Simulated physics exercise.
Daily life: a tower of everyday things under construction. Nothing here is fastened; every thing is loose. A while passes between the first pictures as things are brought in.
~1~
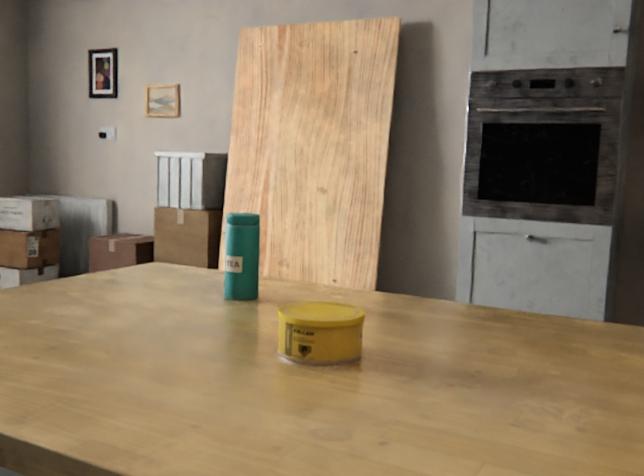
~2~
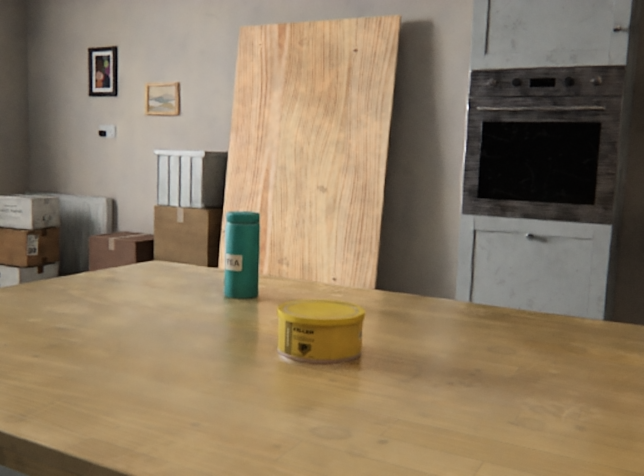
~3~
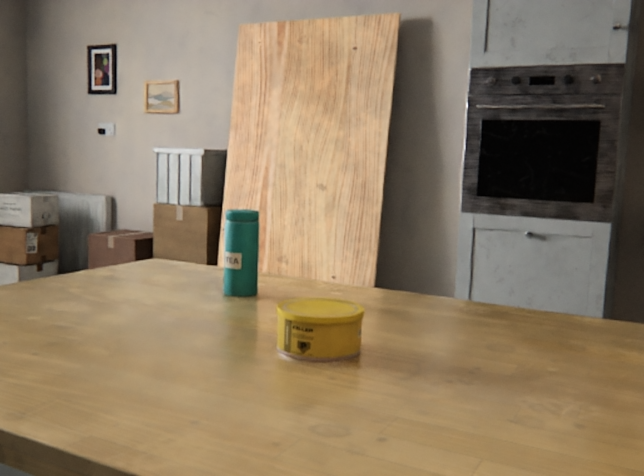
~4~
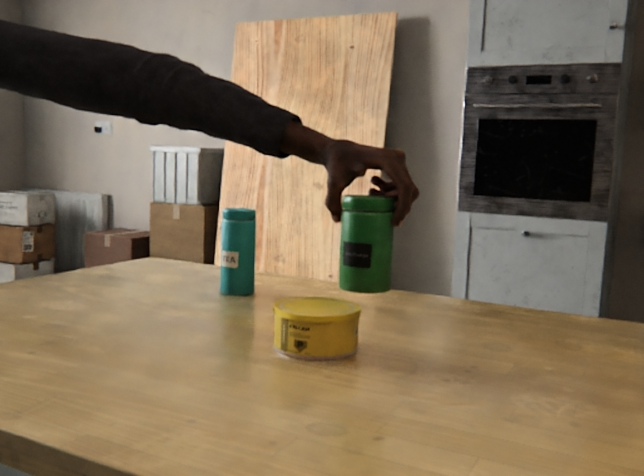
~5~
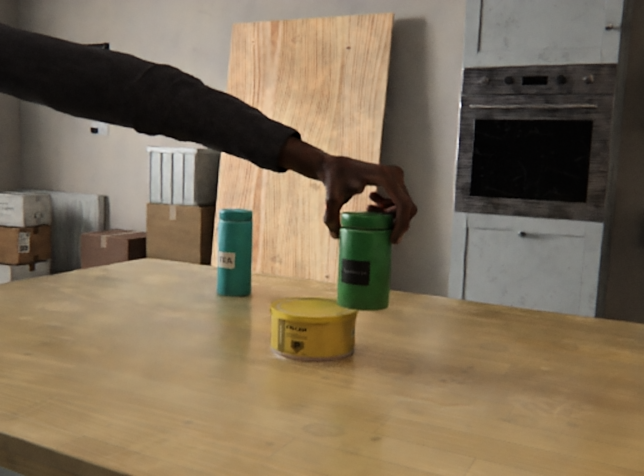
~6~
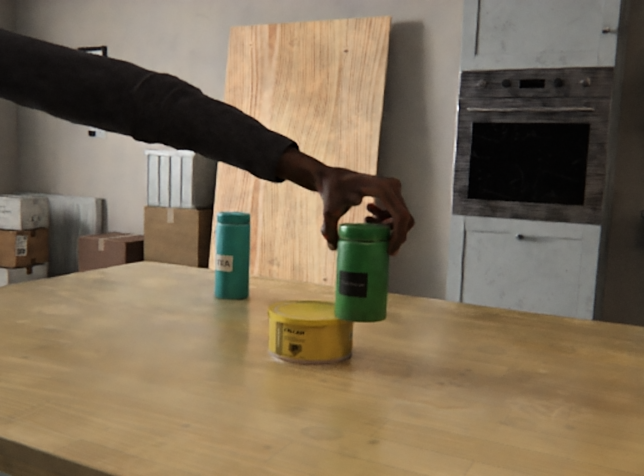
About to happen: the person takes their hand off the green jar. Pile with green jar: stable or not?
Not stable.
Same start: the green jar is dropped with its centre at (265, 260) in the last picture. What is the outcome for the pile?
Observed: Pile falls.
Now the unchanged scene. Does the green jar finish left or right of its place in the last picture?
Rightward.
Then, 0.30 s on from there, green jar turned 39° from how it was put near (387, 292).
Then, 0.40 s on from there, green jar now fallen.
Then, 2.10 s on from there, nothing new.
In the end, fallen, green jar; the other 2 unmoved. At the end, from the last picture's camera, green jar near (411, 347). The pile loses its balance.
